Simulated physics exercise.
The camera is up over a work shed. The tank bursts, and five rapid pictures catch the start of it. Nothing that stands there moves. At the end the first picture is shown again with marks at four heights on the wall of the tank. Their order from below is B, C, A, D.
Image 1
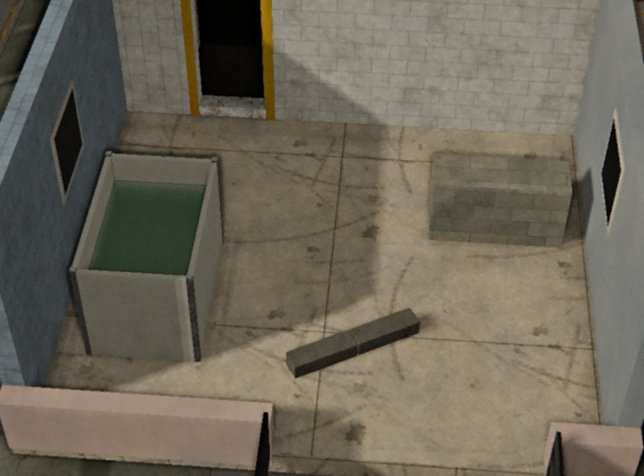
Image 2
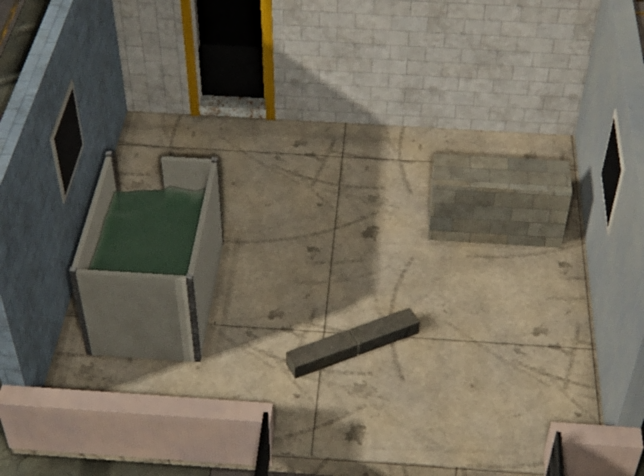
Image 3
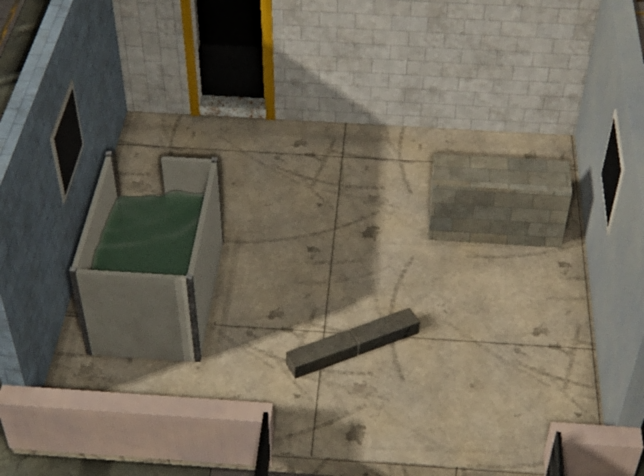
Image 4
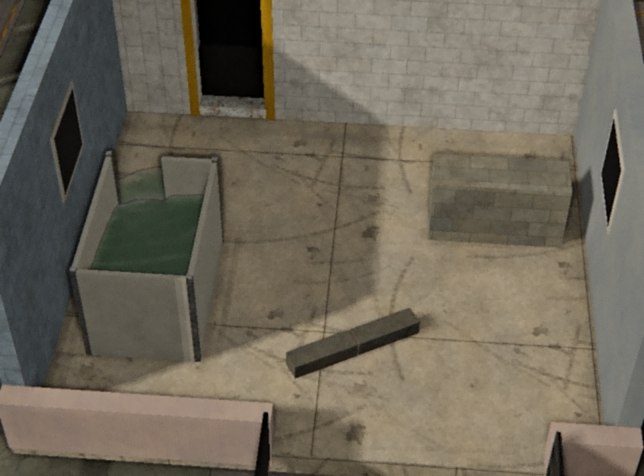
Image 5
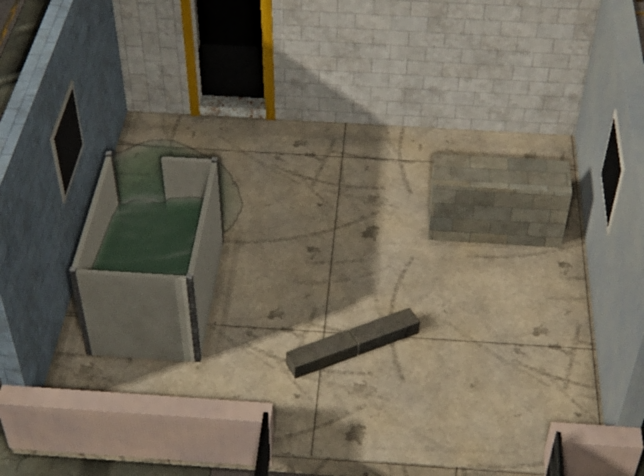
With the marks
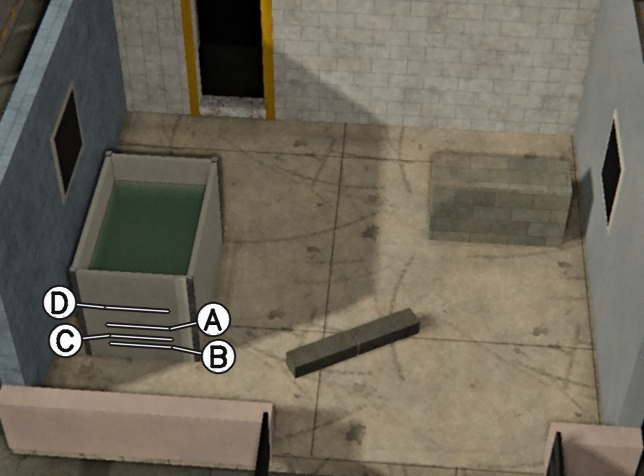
We see a walled work yard with a tank of green water at left, a block stack and a low beam. Part of the tank's back wall disappears, and water pours out behind it, spreading thinly over the nearby floor.
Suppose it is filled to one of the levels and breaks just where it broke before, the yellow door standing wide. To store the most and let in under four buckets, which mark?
That is line A.
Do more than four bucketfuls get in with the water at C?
No.
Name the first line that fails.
Line D.
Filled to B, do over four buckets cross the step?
No.
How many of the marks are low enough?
Three of them.
On the marked copy, A at (138, 326); B at (141, 345); C at (140, 337); D at (136, 309); from the bottom up B, C, A, D.
If A is chosen, a bucket or two gets in.
If B is chosen, nothing gets over.
If C is chosen, nothing gets over.
If D is chosen, about 10 bucketfuls get in.
